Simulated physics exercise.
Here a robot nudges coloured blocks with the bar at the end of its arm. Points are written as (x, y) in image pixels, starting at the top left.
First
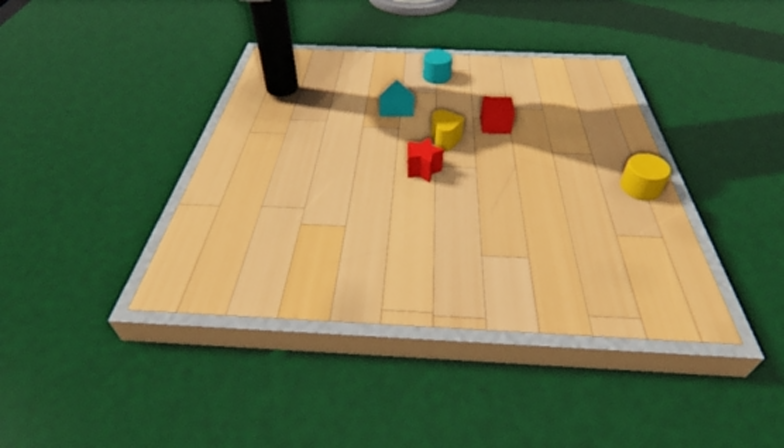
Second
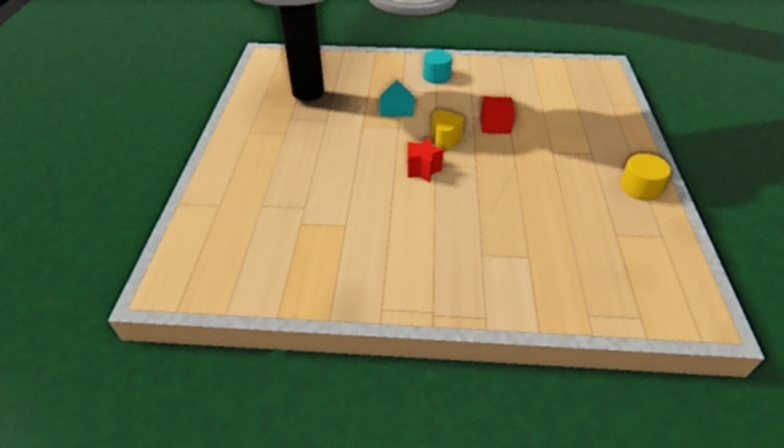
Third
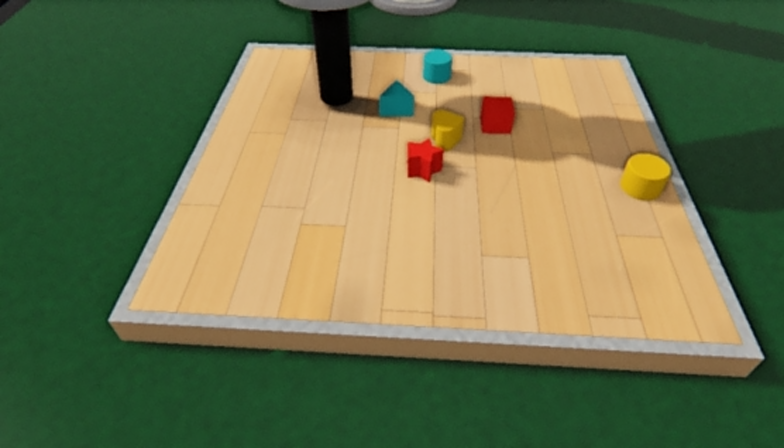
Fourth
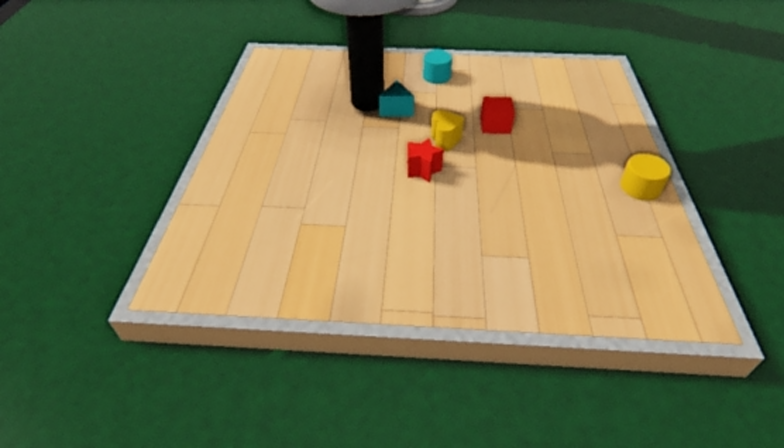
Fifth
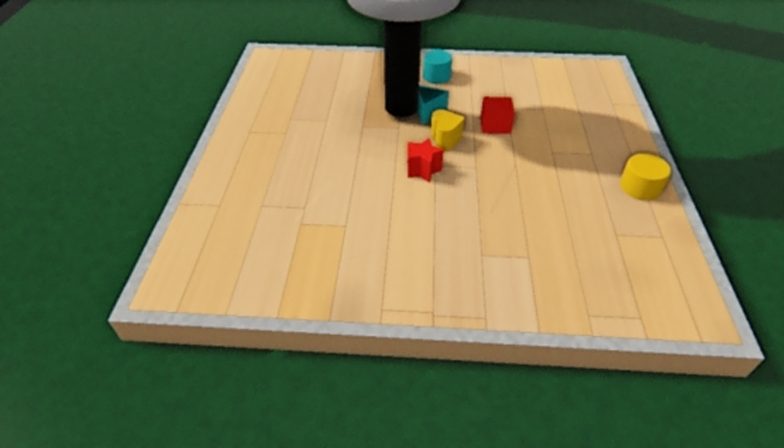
At first, a robot's black bar stands near the upper left of a wooden board, away from the coloured blocks. It slides steadily right until it meets the turquoise triangular block and pushes it right, close to the yellow heart block, while the other blocks stay still.
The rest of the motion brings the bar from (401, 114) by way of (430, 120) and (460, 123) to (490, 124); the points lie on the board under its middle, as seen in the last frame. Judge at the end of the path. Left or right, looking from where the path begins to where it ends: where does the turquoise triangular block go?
The turquoise triangular block is shifted sideways to the left, facing along the path from start to end.
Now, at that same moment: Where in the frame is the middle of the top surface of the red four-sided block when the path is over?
Put as a pixel place, it's (527, 103).
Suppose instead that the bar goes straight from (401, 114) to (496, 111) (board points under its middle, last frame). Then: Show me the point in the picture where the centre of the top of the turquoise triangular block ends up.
At pixel (529, 90).
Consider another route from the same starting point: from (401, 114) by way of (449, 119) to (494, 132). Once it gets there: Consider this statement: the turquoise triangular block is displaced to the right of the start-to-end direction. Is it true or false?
The statement is false.
The first path, step by step. One third of the way, bar (430, 115); turquoise triangular block (458, 94), turned 15° anticlockwise.
Two thirds of the way, bar (461, 118); turquoise triangular block (480, 91), turned 30° anticlockwise; yellow heart block (449, 122); red four-sided block (502, 104), turned 15° clockwise.
At the end, bar (491, 118); red star not moved; turquoise triangular block (492, 87), turned 65° anticlockwise; yellow heart block (449, 122); red four-sided block (527, 103).
